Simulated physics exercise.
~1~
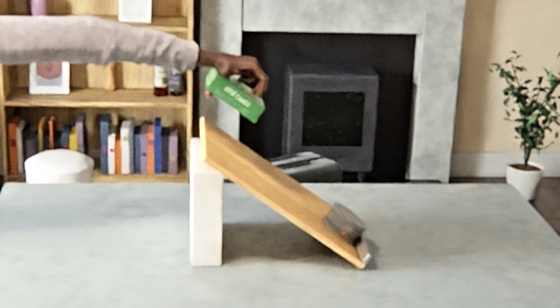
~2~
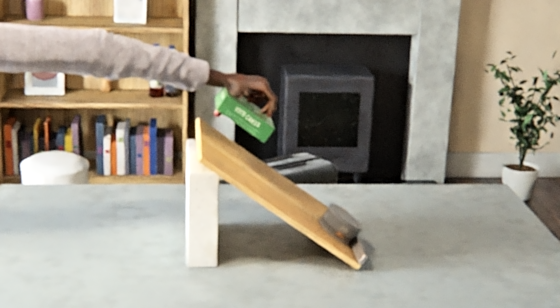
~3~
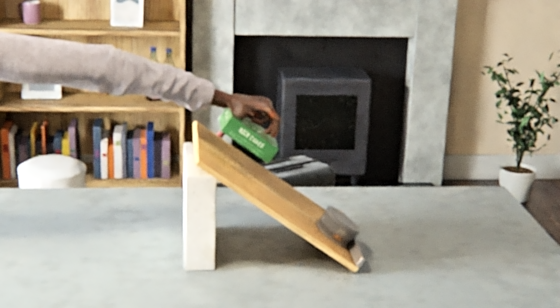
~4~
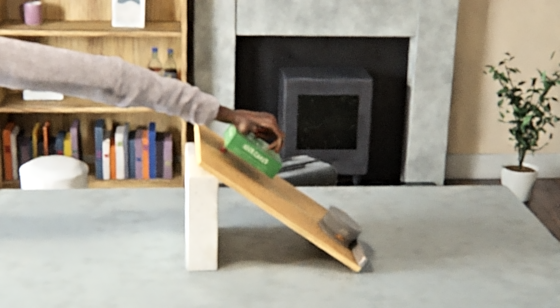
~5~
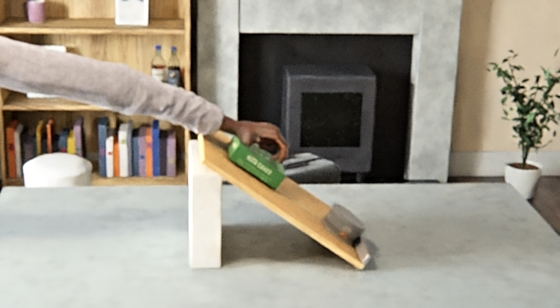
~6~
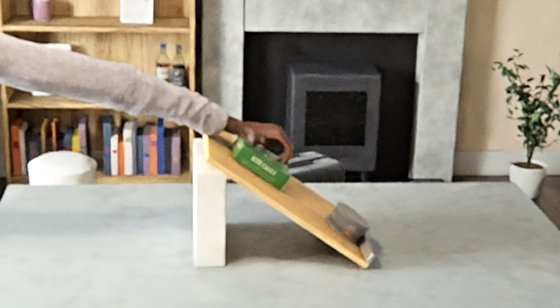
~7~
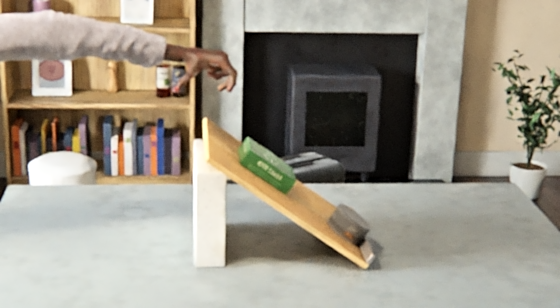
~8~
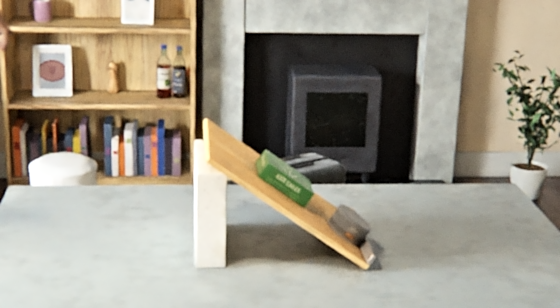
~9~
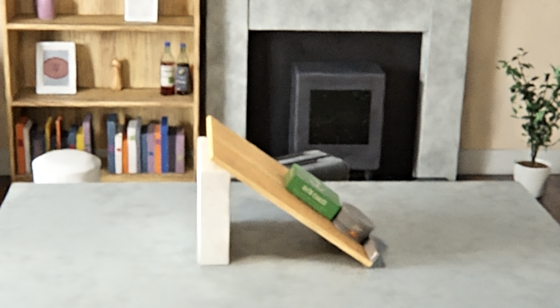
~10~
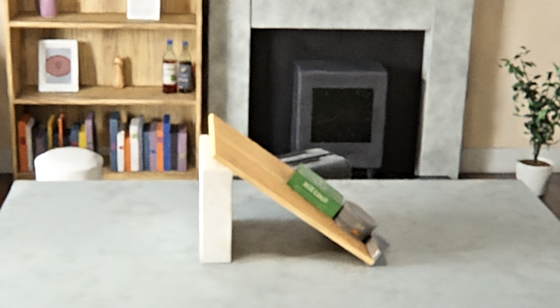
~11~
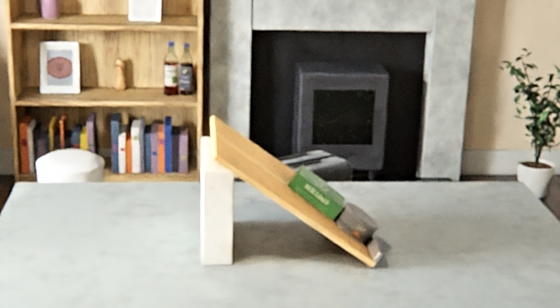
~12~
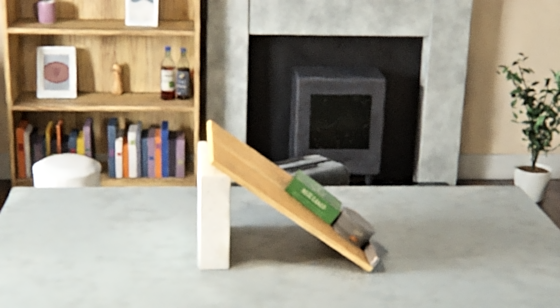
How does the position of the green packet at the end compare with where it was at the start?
At the start the green packet is held in a hand above the upper part of the sloping board. By the end it is resting lower down and further right on the board, against the grey object.
